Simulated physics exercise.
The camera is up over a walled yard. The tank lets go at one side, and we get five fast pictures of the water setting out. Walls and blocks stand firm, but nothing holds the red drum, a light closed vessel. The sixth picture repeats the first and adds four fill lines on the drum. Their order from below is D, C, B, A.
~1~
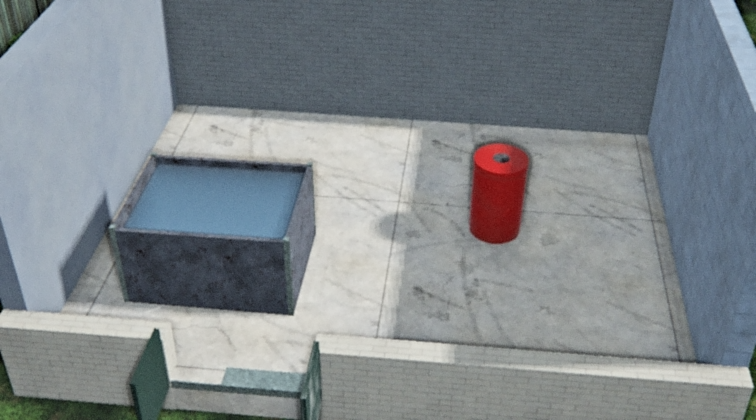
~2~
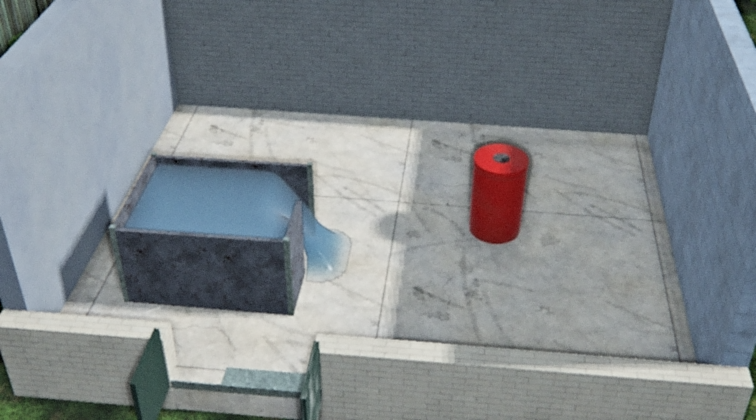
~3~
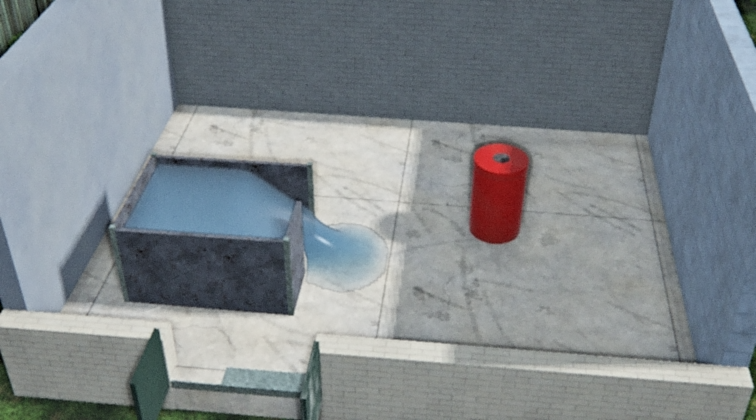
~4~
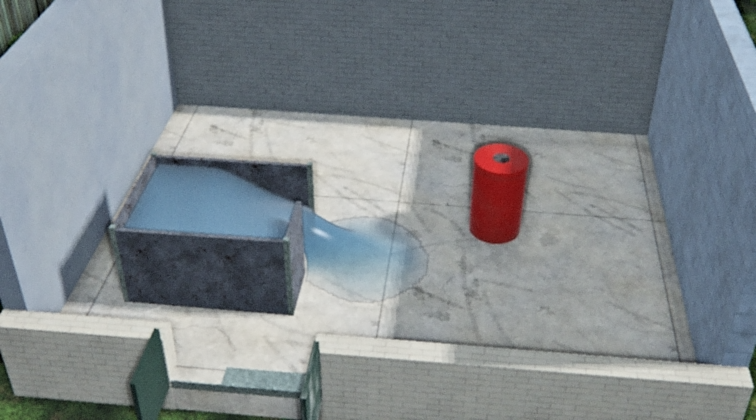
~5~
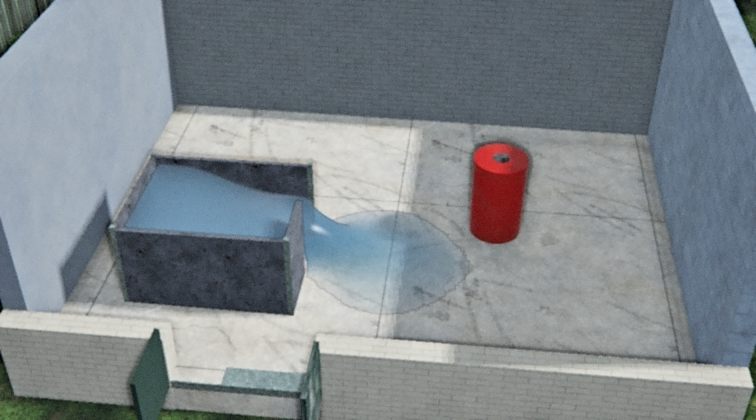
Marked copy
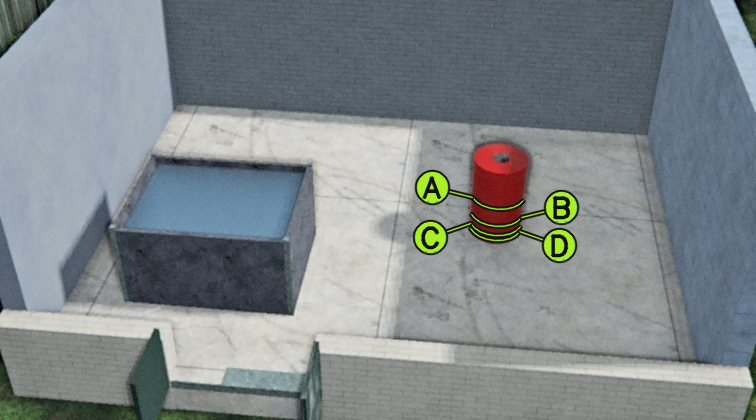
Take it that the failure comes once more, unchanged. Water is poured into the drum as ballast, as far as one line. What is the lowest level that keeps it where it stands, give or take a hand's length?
The limit is A.
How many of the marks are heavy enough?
One of them.
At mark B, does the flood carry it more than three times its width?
No, less.
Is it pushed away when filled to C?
Yes, that goes wrong.
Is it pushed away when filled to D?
Yes.
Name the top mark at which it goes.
B it is.
In lime, A at (497, 209); B at (496, 226); C at (495, 235); D at (494, 240); from the bottom up D, C, B, A.
For mark A, it does not move.
For mark B, it is pushed about its own width away.
For mark C, it is pushed about 4 times its own width away.
For mark D, it is pushed about 4 times its own width away.
